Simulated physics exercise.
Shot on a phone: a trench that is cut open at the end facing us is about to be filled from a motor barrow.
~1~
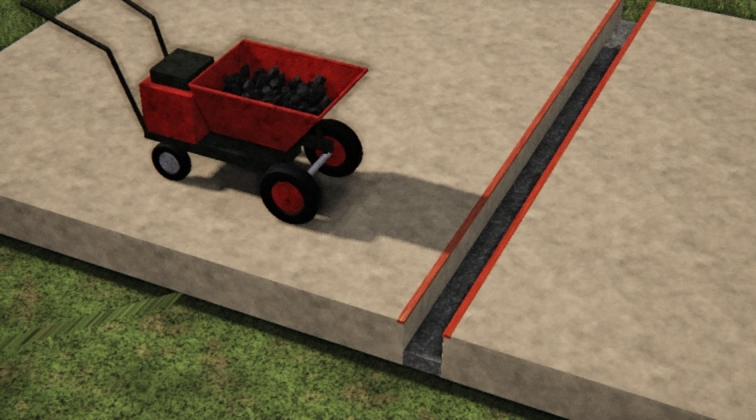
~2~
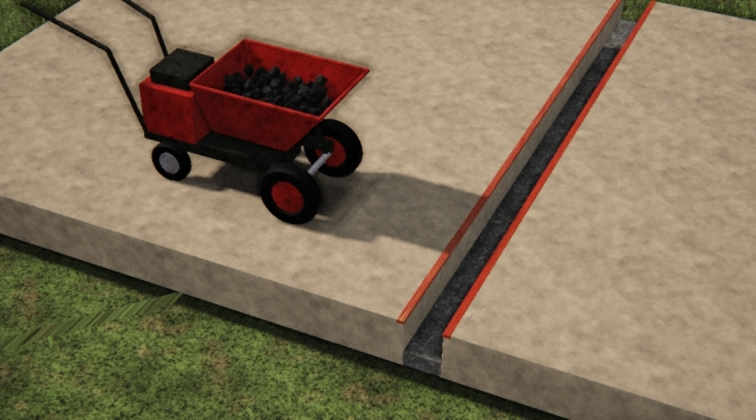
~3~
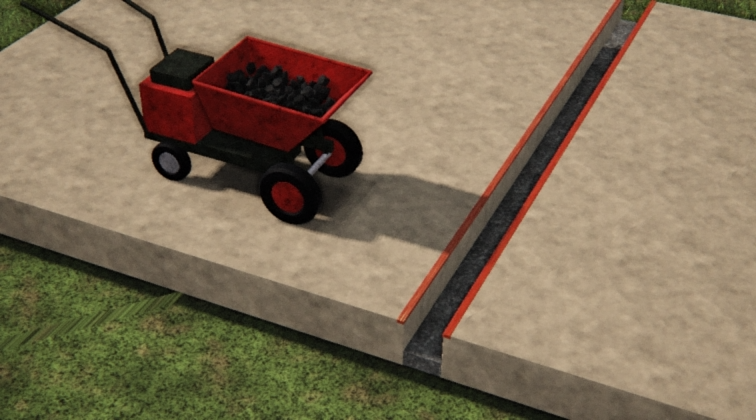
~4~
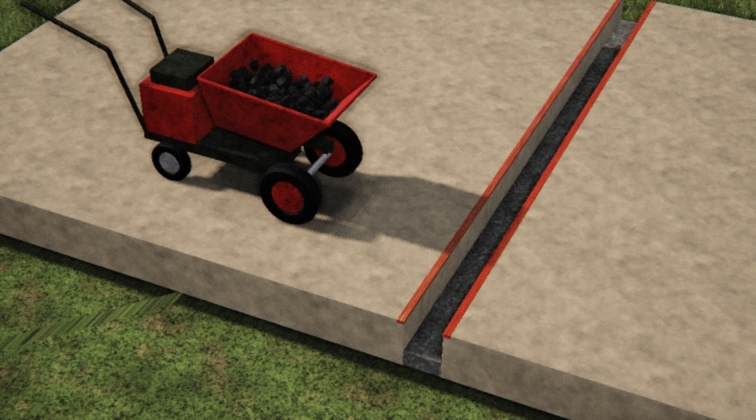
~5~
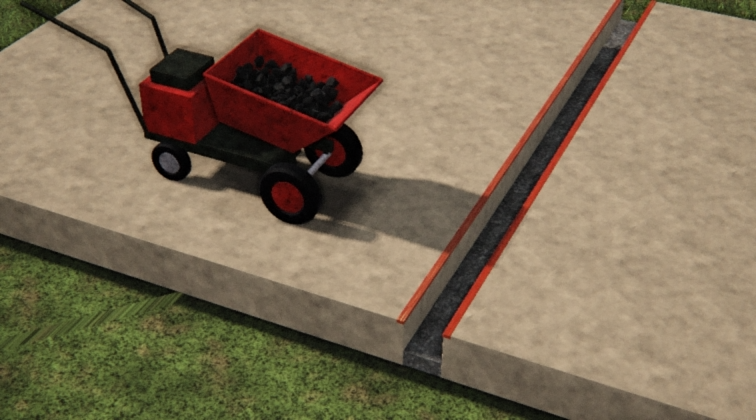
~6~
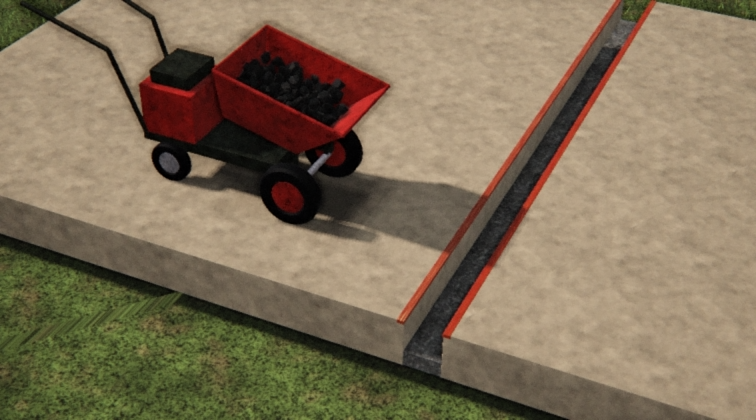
The video shows a red motor barrow loaded with black lumps, standing on a pale slab left of a narrow, orange-edged trench. The barrow stays in place while its skip gradually tilts forward toward the right, the lumps remaining inside.
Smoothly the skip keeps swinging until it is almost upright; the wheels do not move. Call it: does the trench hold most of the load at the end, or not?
Not - it holds the smaller portion.
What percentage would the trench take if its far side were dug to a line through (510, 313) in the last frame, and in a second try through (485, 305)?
30 % and 30 %, give or take.
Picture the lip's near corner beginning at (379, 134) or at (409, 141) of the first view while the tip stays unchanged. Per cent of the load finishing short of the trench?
Roughly 0 per cent at the first spot and 0 per cent at the second.
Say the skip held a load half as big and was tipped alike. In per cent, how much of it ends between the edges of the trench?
My guess is some 30 in a hundred.
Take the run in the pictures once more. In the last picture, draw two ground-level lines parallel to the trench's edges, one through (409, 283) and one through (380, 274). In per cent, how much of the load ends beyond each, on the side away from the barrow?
The first comes to 40 %, the second to 70 %.
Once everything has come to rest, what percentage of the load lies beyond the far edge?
Roughly 0 percent.
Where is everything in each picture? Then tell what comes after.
In the first picture, lip of the skip at (319, 119), level; top of the load at (267, 90), lumps of coal; first edge of the trench at (423, 287); far edge at (468, 300), the trench under half as wide as the skip, and about as deep as wide.
In the second picture, lip of the skip at (320, 119), level; top of the load at (268, 90).
In the third picture, lip of the skip at (324, 121), tipped barely; top of the load at (271, 89).
In the fourth picture, lip of the skip at (329, 125), tipped a little; top of the load at (265, 90).
In the fifth picture, lip of the skip at (335, 130), tipped a little; top of the load at (270, 88).
In the sixth picture, lip of the skip at (343, 136), tipped clearly; top of the load at (270, 83); first edge of the trench at (423, 287); far edge at (468, 300).
Soon after the last picture, skip tipped steeply; all in the skip.
A little later, skip tipped right over; most in the skip; a small part short of the trench.
Later still, skip tipped right over; about a quarter in the skip; about half short of the trench; about a quarter in or heaped over the trench.
By the end, skip tipped right over; about a quarter in the skip; about half short of the trench; about a third in or heaped over the trench; none beyond it.
